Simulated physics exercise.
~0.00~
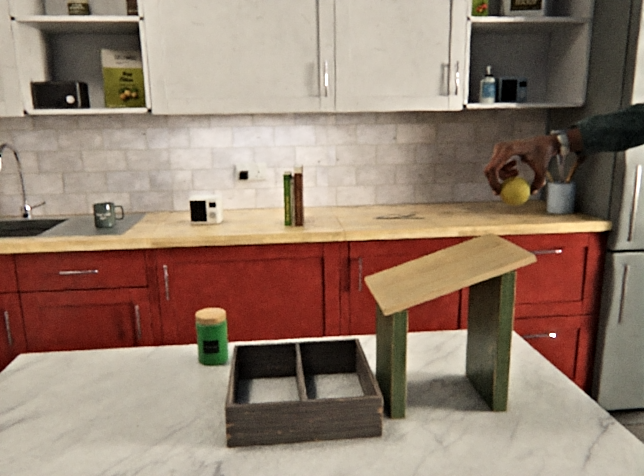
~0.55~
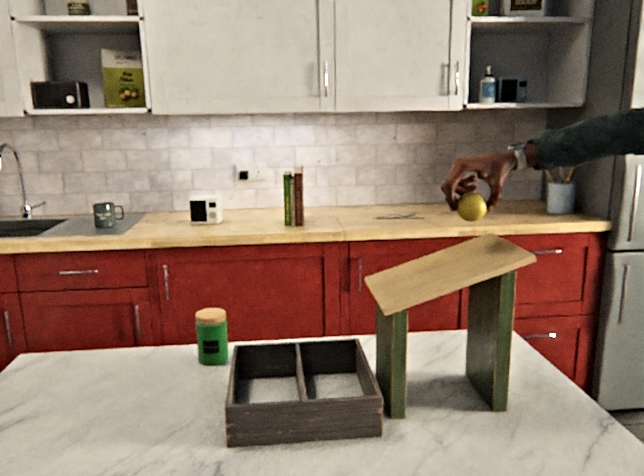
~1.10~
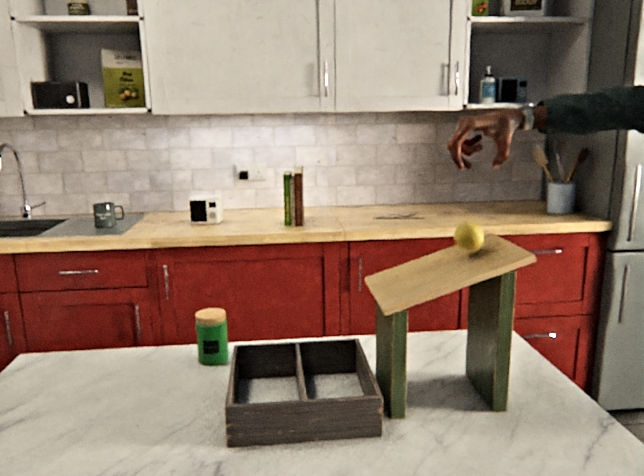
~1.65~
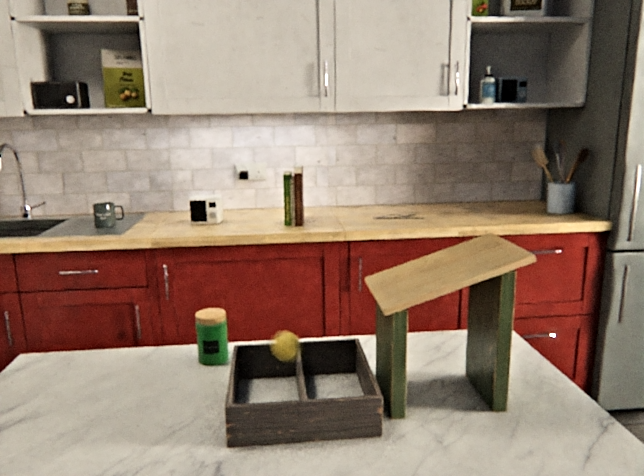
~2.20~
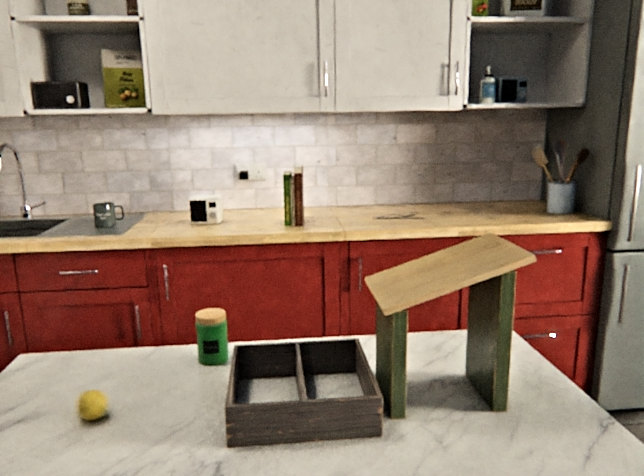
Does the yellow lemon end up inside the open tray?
No, it passes over the tray and ends up on the tabletop to the left of it.
